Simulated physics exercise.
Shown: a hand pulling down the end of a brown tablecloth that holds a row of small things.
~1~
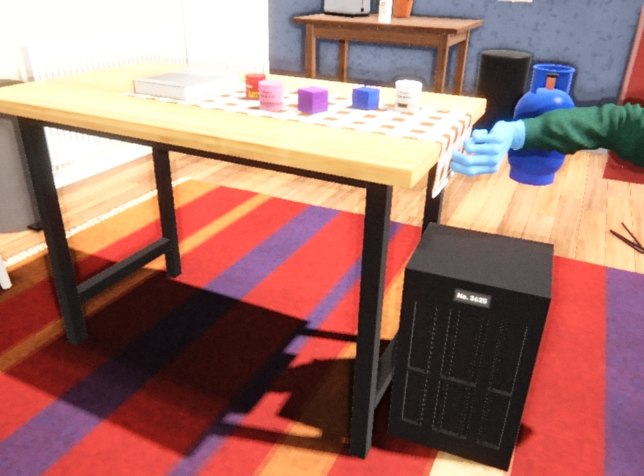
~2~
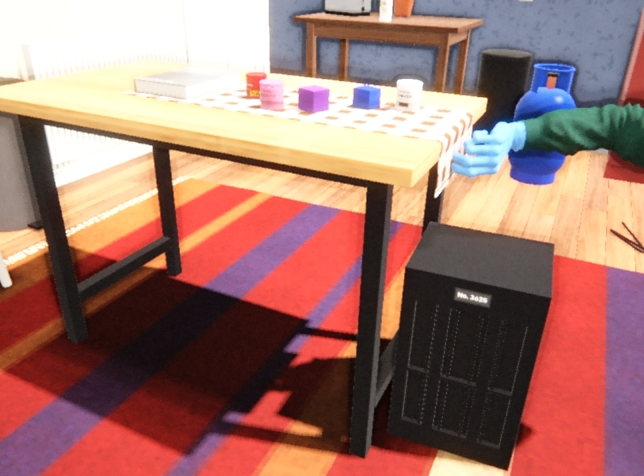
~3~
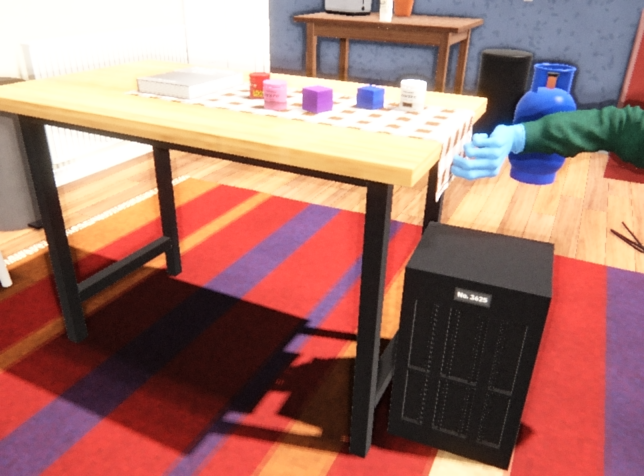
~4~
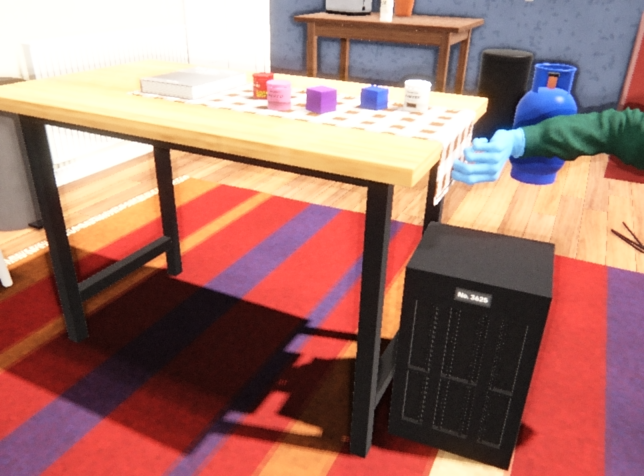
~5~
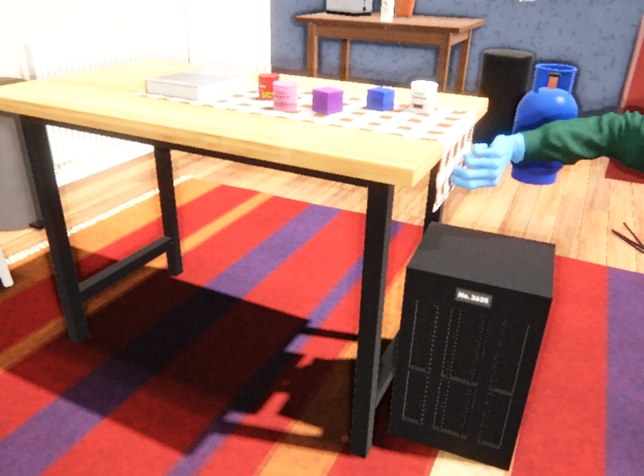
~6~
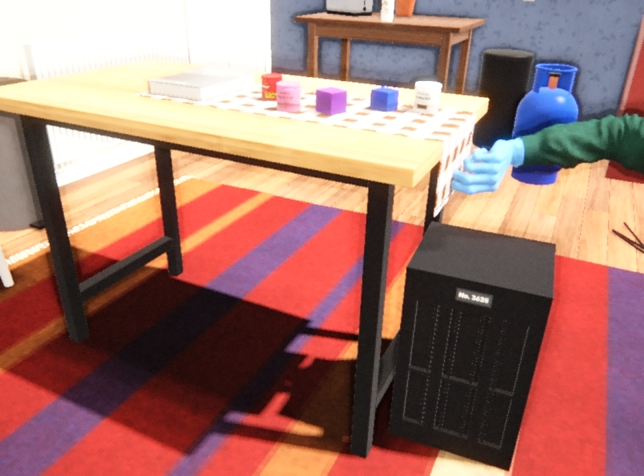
A gloved hand slowly pulls a checkered tablecloth down, shifting small colourful things slightly right.
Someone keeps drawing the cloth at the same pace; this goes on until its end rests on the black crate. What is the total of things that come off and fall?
The total is one.
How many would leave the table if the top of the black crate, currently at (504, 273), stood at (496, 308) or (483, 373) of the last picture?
Then 2, then 4.
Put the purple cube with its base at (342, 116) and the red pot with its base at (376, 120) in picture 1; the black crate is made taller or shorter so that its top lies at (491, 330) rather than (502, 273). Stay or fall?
The purple cube does not stay aboard, and the red pot does not stay aboard.
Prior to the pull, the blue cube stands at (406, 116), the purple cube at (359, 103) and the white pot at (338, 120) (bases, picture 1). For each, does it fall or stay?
Result - blue cube: Down; purple cube: Still up; white pot: Still up.
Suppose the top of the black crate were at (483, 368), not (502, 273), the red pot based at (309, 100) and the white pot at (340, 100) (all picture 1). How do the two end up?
Red pot is gone, white pot is gone.
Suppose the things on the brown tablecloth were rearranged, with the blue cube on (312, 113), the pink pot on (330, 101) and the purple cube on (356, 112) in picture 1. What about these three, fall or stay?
The blue cube stays put, the pink pot stays put, the purple cube stays put.
A little later, hem on the crate; white pot gone.
When it is over, hem on the crate; white pot gone. It carries off one.
